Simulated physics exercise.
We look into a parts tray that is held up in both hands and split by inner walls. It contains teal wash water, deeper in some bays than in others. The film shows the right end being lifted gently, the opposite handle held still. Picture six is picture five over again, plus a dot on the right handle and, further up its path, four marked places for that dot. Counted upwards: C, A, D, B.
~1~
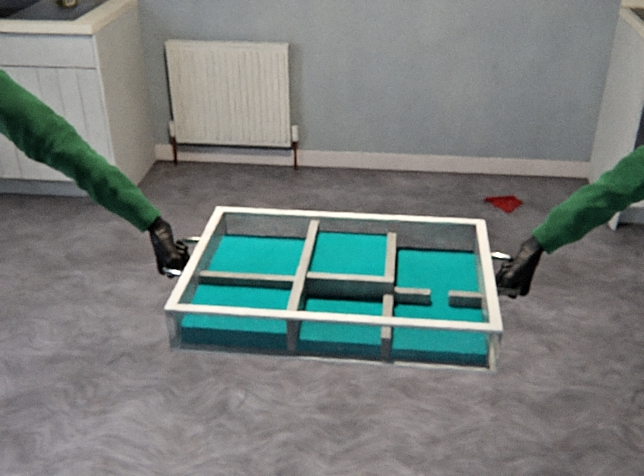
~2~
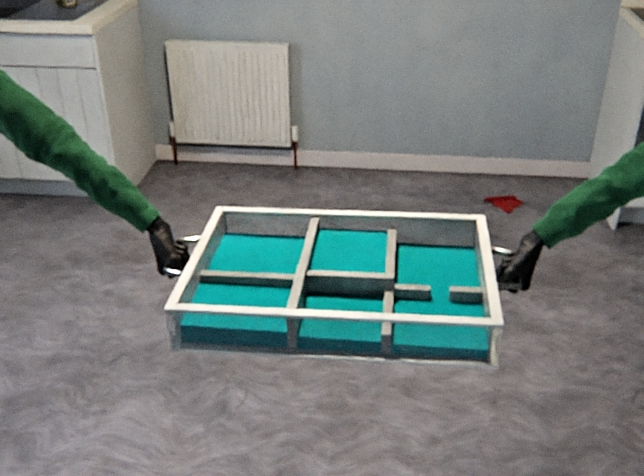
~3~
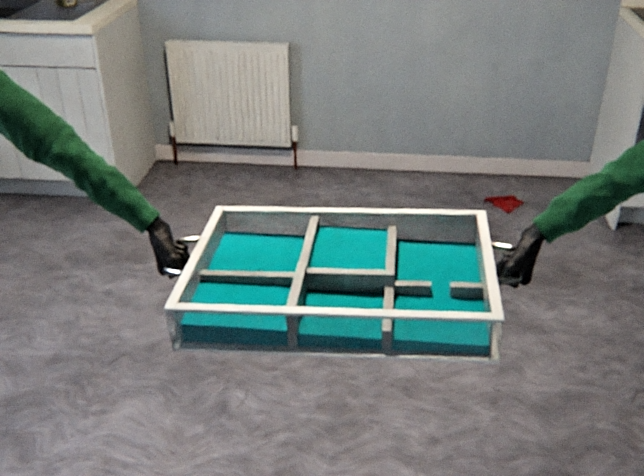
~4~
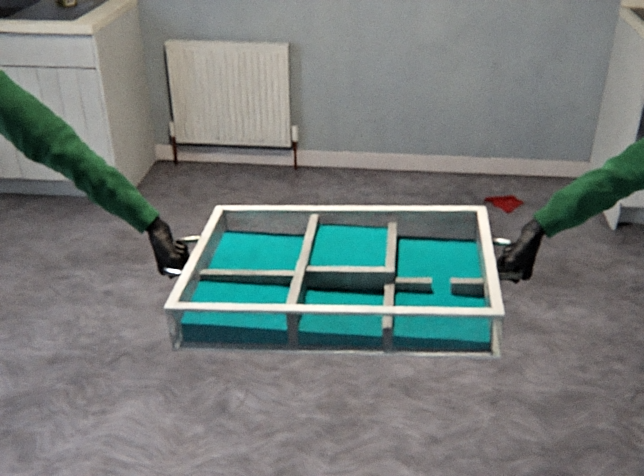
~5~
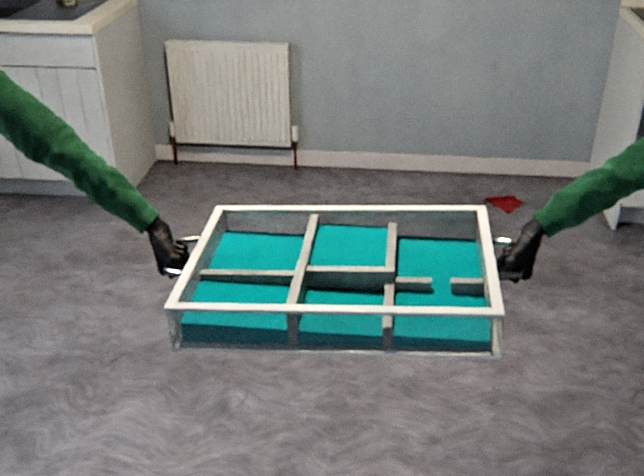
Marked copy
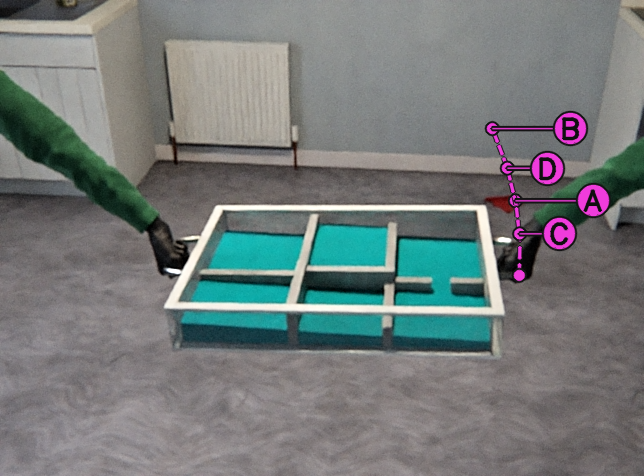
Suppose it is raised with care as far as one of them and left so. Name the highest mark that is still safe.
Stop D.
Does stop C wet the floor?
No, not at all.
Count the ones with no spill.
Three.
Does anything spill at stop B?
Yes, it does.
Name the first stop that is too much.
B it is.
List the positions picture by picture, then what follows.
In the first picture, the tray is level; deepest in the back middle bay, at (350, 257), shallowest in the front right; right handle at (513, 274).
The second picture shows tipped about 1° down to the left; no wall is crossed; right handle at (514, 269).
The third picture shows tipped about 2° down to the left; no wall is crossed; right handle at (515, 263).
The fourth picture shows tipped about 3° down to the left; no wall is crossed; right handle at (515, 259).
The fifth picture shows tipped about 3° down to the left; deepest in the back middle bay, at (350, 249), shallowest in the front right; right handle at (515, 258).
In magenta, A at (515, 200); B at (492, 128); C at (519, 233); D at (507, 168).
With A, nothing spills; the back middle bay holds the most.
With B, about 9 % goes over the rim.
With C, nothing spills; the back middle bay holds the most.
With D, nothing spills; the back middle bay holds the most.
